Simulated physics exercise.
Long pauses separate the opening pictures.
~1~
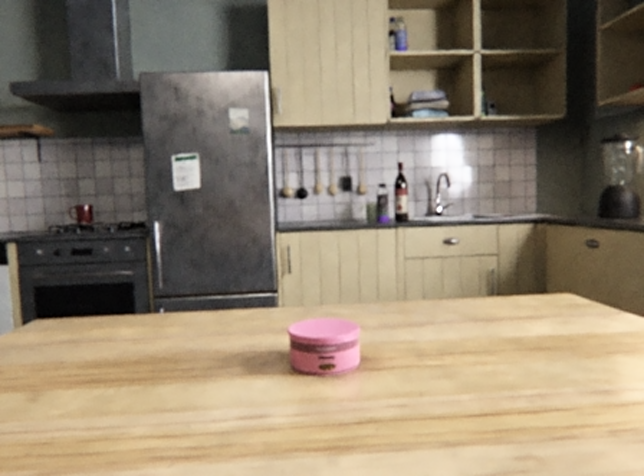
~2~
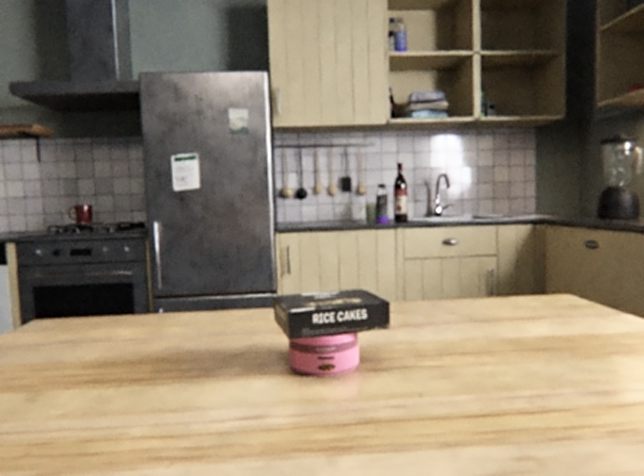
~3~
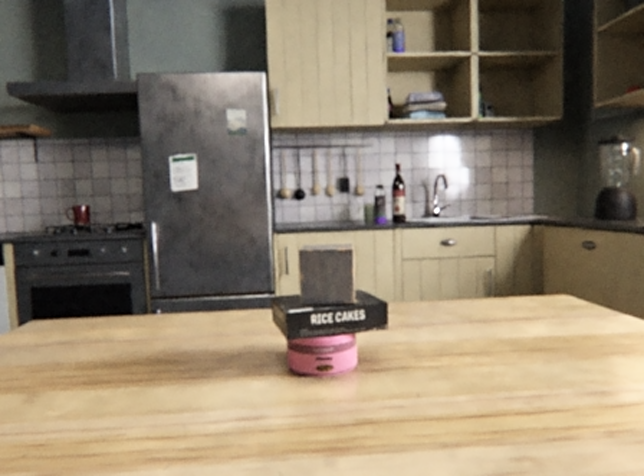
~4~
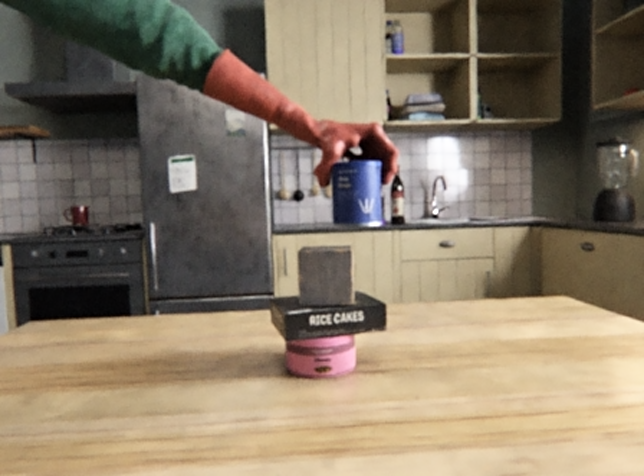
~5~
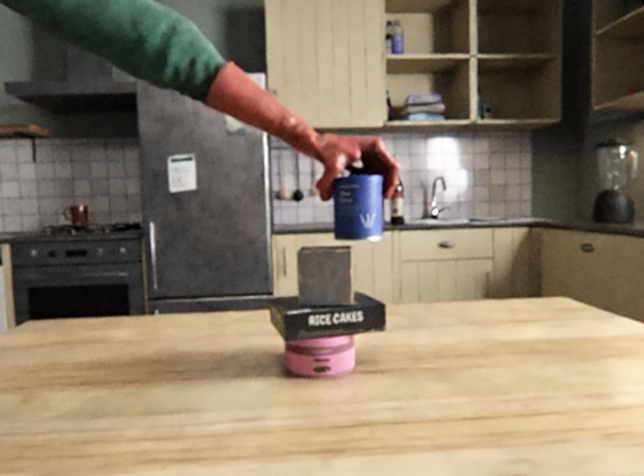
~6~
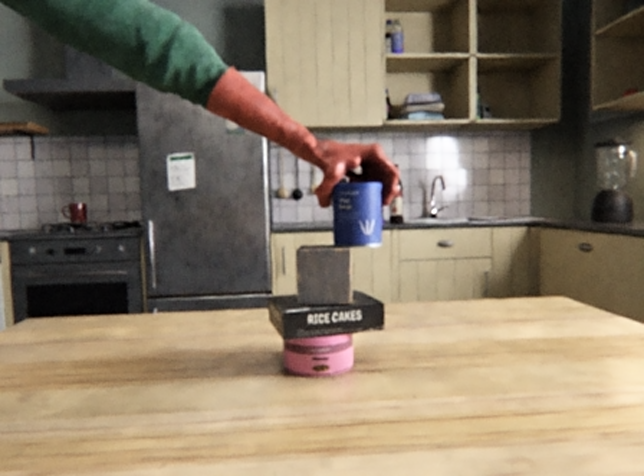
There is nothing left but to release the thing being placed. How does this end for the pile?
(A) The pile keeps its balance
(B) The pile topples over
The pile topples over.
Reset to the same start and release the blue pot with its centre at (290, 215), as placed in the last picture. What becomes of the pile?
Result: Pile toppled.
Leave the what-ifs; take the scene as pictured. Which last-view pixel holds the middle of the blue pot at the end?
At about (437, 332).
Then, 0.30 s after the last picture, blue pot tipped 43° from how it was near (377, 228).
Then, 0.40 s after the last picture, blue pot now fallen.
Then, 0.50 s after the last picture, things are still on the move.
At rest, fallen, blue pot; the other 3 in place. Seen from the same camera at the end, blue pot near (437, 332). The pile gives way.
